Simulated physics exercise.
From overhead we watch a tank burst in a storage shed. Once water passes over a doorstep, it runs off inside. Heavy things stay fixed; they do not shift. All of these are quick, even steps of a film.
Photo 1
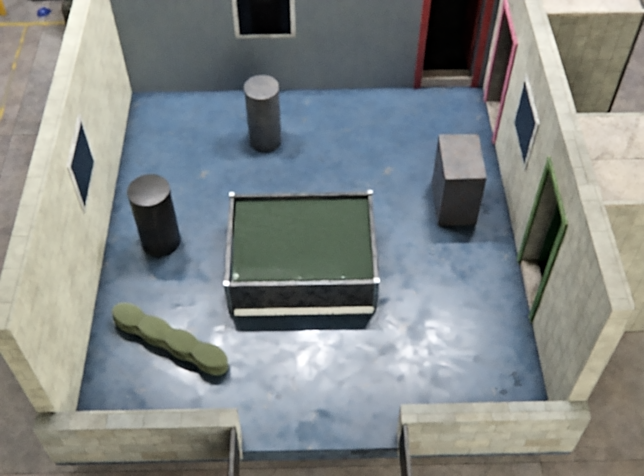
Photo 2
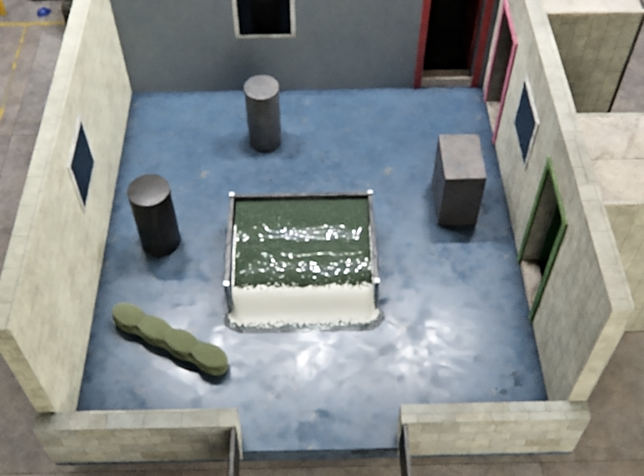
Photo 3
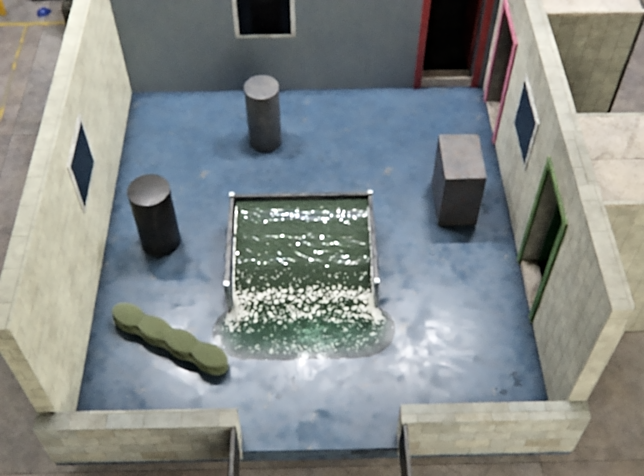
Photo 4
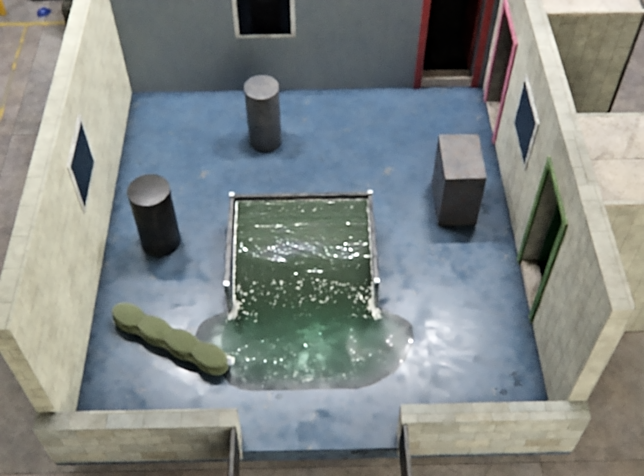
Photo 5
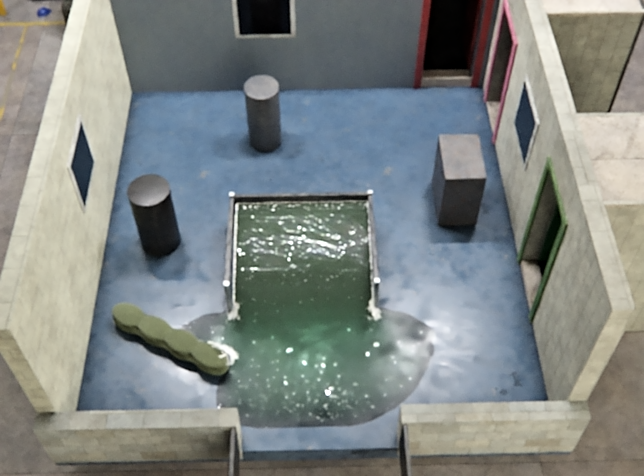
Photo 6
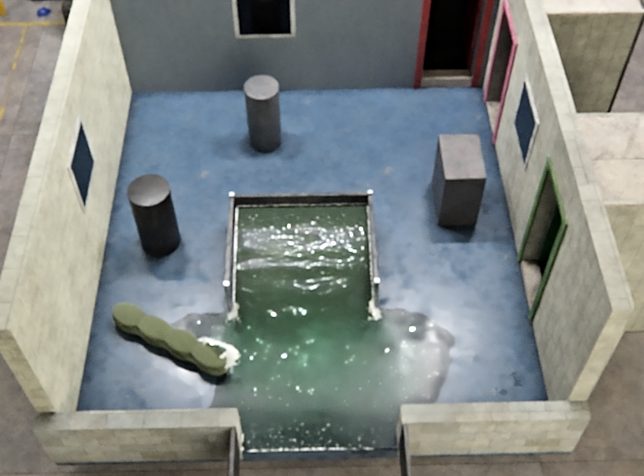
A tank in a walled room bursts open and green water spreads across the blue floor.
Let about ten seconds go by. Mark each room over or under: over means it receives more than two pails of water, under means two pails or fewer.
Pink door - under; green door - under; red door - under.
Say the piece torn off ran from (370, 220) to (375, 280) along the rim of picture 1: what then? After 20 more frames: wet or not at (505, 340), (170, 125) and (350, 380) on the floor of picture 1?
Listed order gives sopping; left alone; sopping.
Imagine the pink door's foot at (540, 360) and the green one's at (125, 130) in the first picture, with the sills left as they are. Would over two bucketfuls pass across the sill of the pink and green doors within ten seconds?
First the pink door, which crosses the line, then the green door, which stays on the safe side.
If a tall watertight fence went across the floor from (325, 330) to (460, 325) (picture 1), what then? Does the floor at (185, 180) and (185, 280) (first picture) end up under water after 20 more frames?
Result by location - first parched, second soaked.
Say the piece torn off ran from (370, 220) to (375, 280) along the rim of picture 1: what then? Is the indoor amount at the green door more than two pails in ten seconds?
Result - the green door clears the line.
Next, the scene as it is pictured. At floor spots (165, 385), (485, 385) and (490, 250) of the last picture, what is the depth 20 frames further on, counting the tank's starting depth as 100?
In order: About 2, 8 and 2 in a hundred.
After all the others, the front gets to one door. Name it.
The red door.
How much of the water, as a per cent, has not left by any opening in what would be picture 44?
Result: Close to 42 %.
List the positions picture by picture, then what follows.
In the first frame, still water in the water tank at (301, 240).
In the second frame, water pours out at (302, 299) and has run to (228, 316).
In the third frame, the front is at (386, 338), out from the gap at (302, 301).
In the fourth frame, water pours out at (302, 302) and has run to (396, 361).
In the fifth frame, water pours out at (302, 302) and has run to (403, 392).
In the sixth frame, water pours out at (302, 303) and has run to a hidden place.
A moment on, water covers 20 % of the floor; the pink door not reached, the green door not reached, the red door not reached.
Next, water covers 25 % of the floor; the pink door not reached, the green door not reached, the red door not reached.
Then, water covers 40 % of the floor; the pink door not reached, the green door wet at the sill, nothing in, the red door not reached.
Later, water covers 55 % of the floor; the pink door wet at the sill, nothing in, the green door wet at the sill, nothing in, the red door not reached.
In the end, water covers 65 % of the floor; the pink door wet at the sill, nothing in, the green door wet at the sill, nothing in, the red door wet at the sill, nothing in.
